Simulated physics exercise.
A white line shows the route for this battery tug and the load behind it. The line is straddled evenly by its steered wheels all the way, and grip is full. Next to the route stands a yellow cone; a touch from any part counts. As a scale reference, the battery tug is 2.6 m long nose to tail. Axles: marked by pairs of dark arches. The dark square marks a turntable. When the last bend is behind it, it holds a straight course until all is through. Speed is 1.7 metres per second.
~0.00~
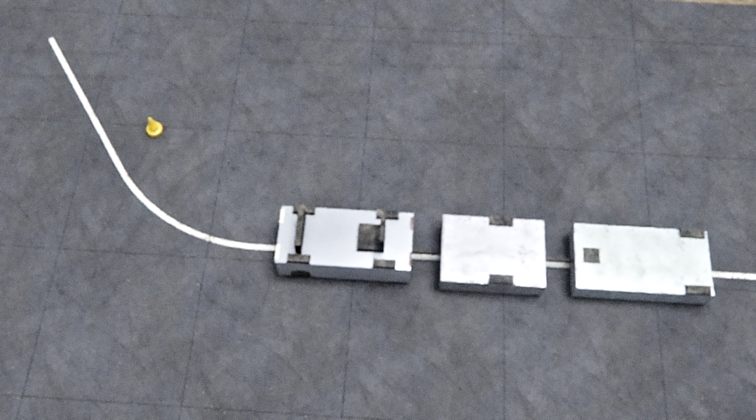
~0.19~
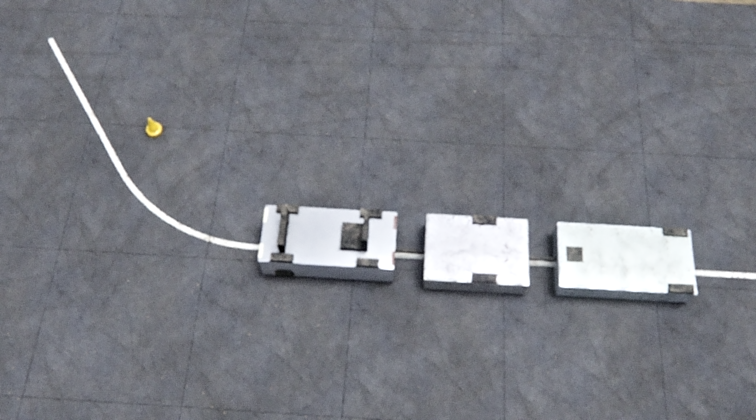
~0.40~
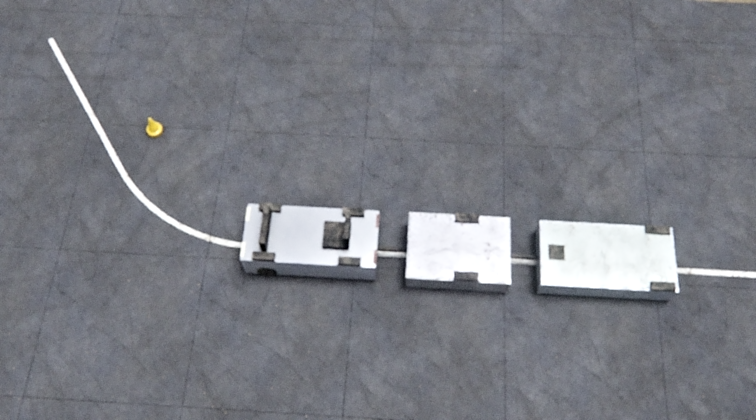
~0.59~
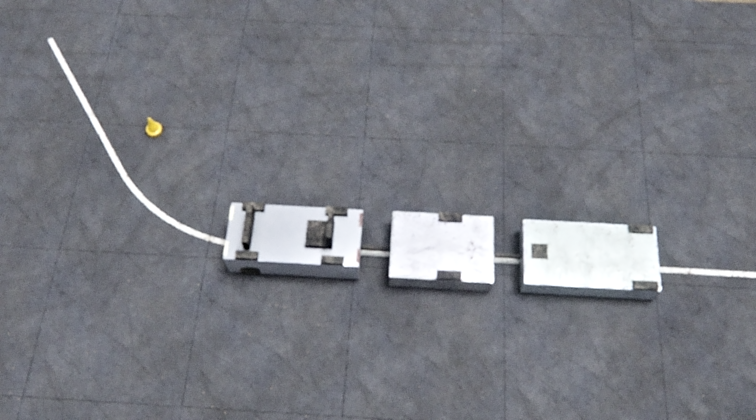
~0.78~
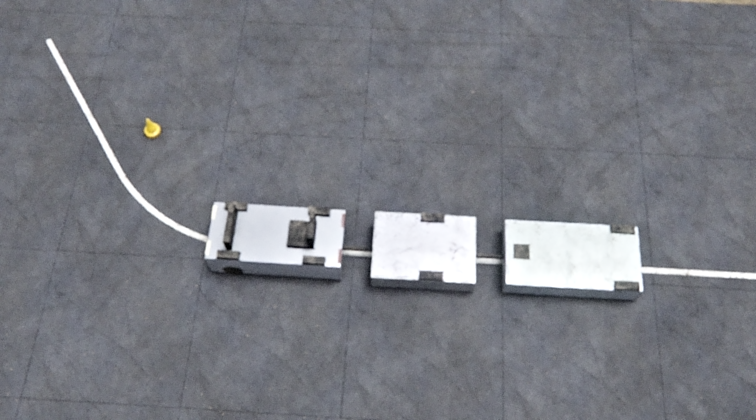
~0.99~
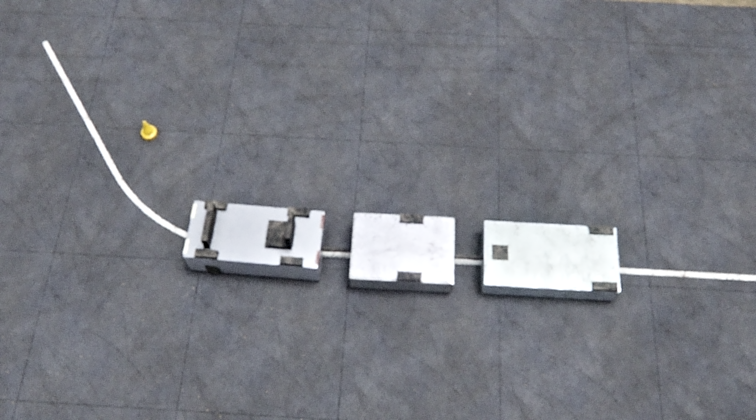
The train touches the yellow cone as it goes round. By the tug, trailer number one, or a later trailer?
That'd be the trailer right behind it.
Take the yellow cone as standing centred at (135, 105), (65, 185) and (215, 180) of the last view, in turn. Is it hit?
Place one: Contact; place two: No contact; place three: Contact.
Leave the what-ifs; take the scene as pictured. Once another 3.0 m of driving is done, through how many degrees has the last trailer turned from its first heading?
Roughly 0°.
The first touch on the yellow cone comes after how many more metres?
6.0 m.
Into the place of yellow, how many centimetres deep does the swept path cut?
Estimate - yellow: Some 45.
After 3.7 s, the last axle is at (378, 244) of the last picture, on the line.
After 4.4 s, the last axle is at (322, 236) of the last picture, 15 cm off the line; the first trailer has hit yellow.
After 9.3 s, the last axle is at (52, 38) of the last picture, 20 cm off the line; 1 of 1 struck in all.
